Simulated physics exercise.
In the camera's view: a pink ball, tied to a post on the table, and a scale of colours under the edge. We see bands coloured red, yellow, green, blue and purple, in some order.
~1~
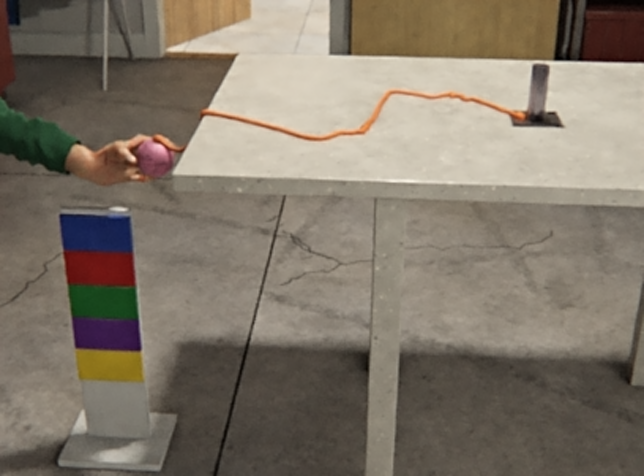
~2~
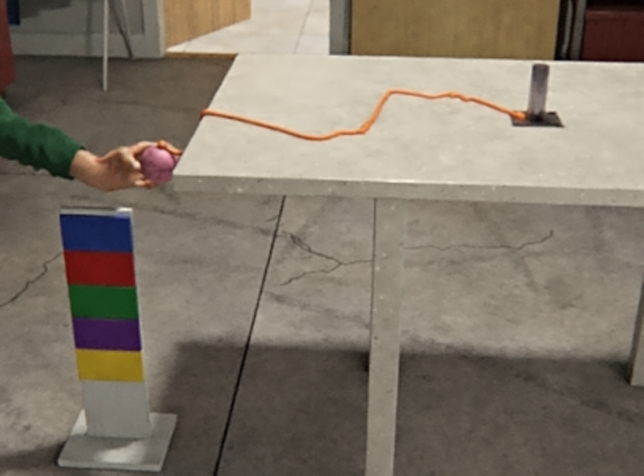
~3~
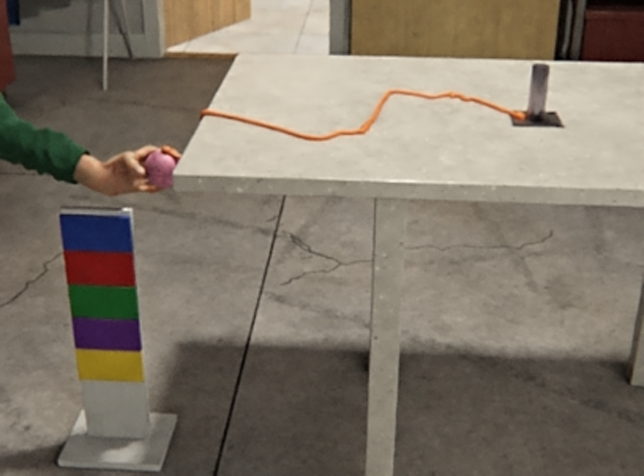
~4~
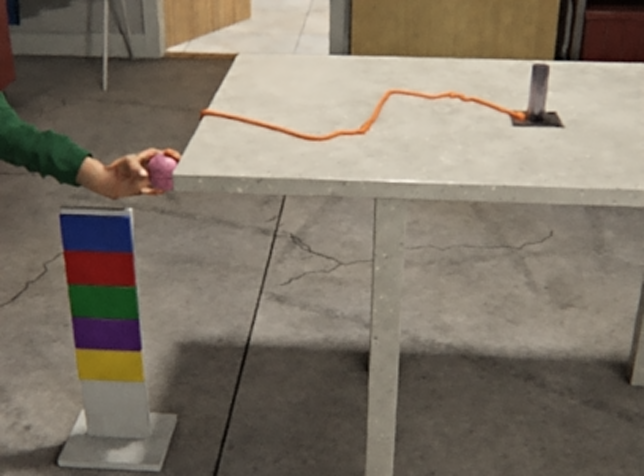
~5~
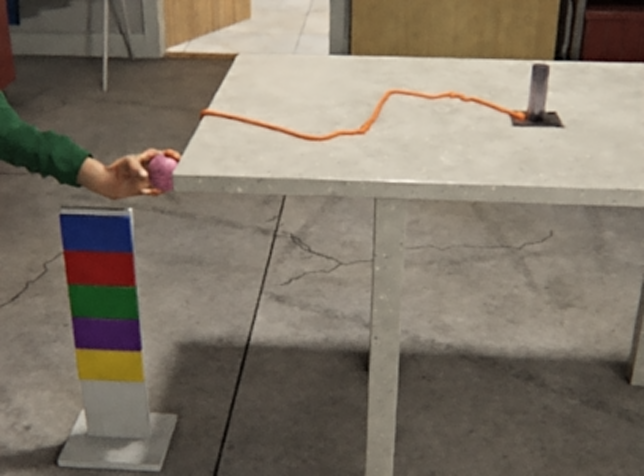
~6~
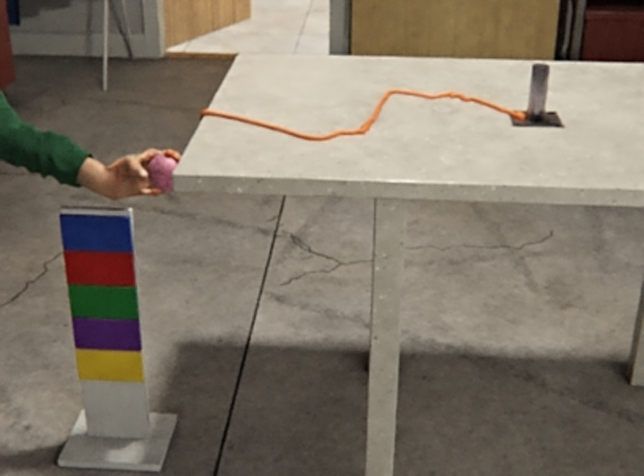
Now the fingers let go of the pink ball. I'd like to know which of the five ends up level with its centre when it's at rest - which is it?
It's yellow.
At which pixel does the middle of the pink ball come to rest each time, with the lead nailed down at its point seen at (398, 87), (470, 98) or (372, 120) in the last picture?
Roughly (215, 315), (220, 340) and (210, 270).
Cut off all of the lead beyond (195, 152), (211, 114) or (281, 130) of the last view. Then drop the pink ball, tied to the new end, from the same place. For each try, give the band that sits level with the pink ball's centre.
Going cut by cut, you'd get purple, then green, then blue.
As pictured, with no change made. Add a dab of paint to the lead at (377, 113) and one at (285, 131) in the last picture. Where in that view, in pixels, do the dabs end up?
(256, 107) and (214, 206).
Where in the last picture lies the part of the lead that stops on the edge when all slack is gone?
It's the bit near (364, 127).
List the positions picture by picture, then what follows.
Pink ball (155, 158); blue (96, 235); red (99, 269); green (103, 303); purple (106, 335); yellow (109, 367), in the first picture.
Pink ball (159, 164); lead through (485, 104) (418, 95) (375, 115) (328, 138) (236, 118), in the second picture.
Pink ball (163, 169), in the third picture.
Pink ball (166, 172); lead through (485, 104) (418, 95) (375, 115) (328, 138) (236, 118), in the fourth picture.
Pink ball (167, 172), in the fifth picture.
Pink ball (167, 172); lead through (485, 104) (418, 95) (375, 115) (328, 138) (236, 118), in the sixth picture.
Soon after, ball near (193, 348); level with purple.
After that, ball near (235, 360); level with yellow.
In the end, ball near (222, 364); level with yellow. The lead holds its middle at yellow.
